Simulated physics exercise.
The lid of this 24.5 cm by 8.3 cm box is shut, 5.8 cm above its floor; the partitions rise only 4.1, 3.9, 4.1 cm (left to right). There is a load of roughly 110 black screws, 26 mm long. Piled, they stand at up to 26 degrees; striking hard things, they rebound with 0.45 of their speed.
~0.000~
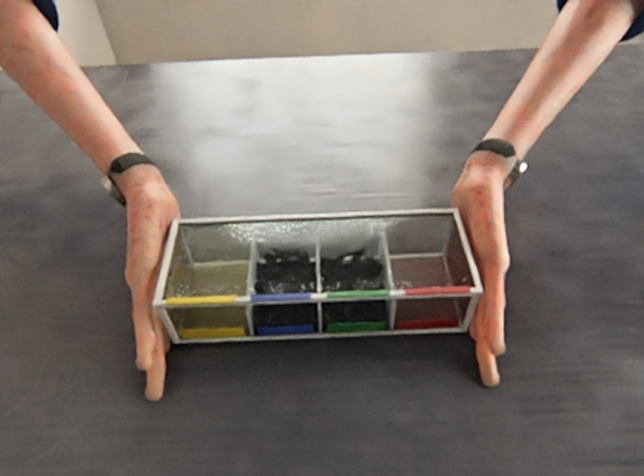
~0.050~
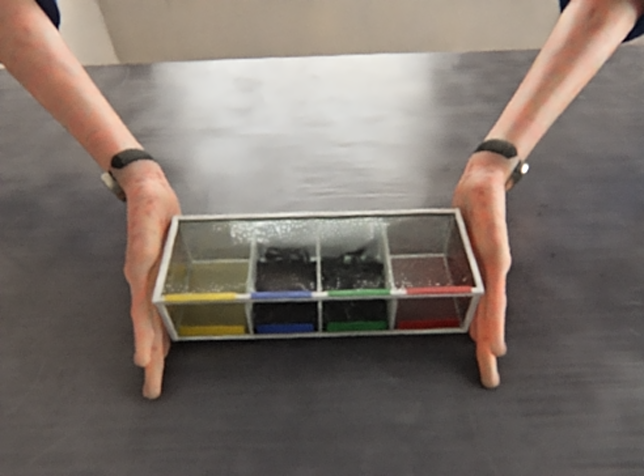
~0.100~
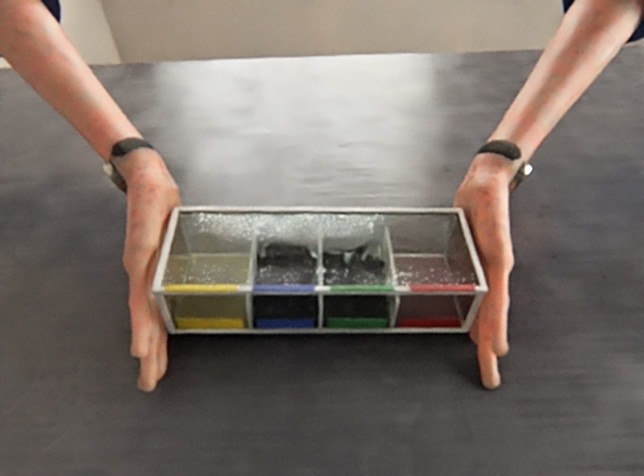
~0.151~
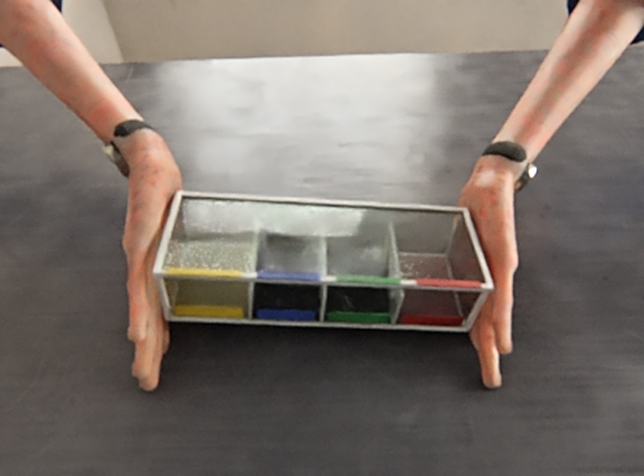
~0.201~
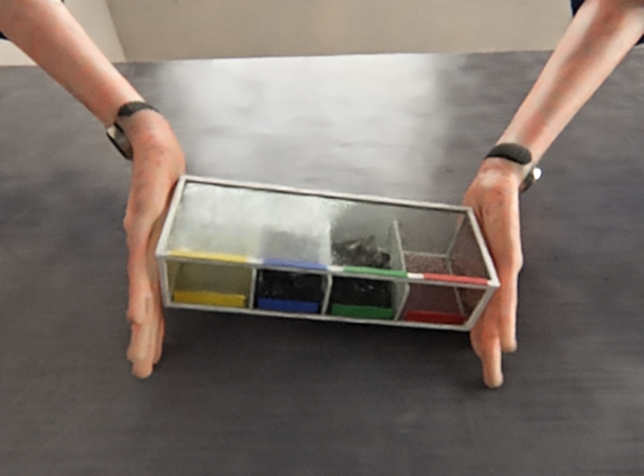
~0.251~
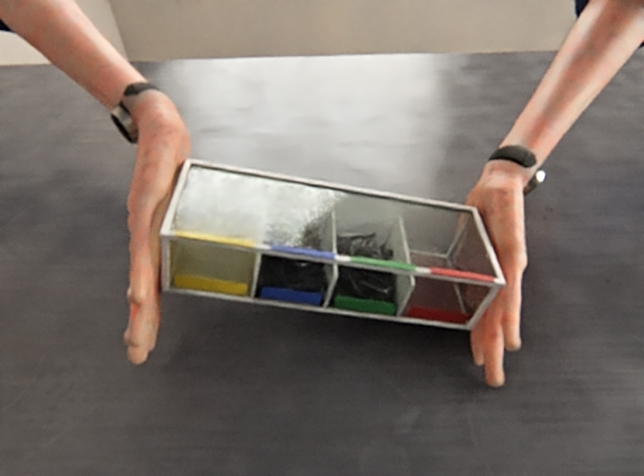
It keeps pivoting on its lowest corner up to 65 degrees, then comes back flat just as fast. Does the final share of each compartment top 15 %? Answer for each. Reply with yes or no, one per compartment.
Red compartment no, blue compartment yes, green compartment yes, yellow compartment no.
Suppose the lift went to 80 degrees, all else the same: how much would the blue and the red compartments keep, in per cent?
Result - blue 45 percent; red 10 percent.
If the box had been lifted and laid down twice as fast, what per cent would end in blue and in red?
Final per cent - blue: 50, red: 0.
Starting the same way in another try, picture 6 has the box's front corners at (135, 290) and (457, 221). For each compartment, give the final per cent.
Each compartment ends like this: Red 0 per cent, blue 55 per cent, green 45 per cent, yellow 0 per cent.
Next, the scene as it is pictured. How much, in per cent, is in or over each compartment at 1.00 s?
Red = 0, blue = 55, green = 45, yellow = 0 (per cent).
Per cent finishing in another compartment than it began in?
Near 0 per cent, all told.
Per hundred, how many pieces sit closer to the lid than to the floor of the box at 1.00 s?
Close to 10 in a hundred.
After 1.00 s, tilt 64 degrees; blue 55 %, green 45 %.
After 1.50 s, tilt 28 degrees; blue 55 %, green 45 %.
Then, at 2.07 s, tilt 0 degrees; blue 55 %, green 45 %.
By 2.4 s all is still; red 0 %, blue 55 %, green 45 %, yellow 0 %.
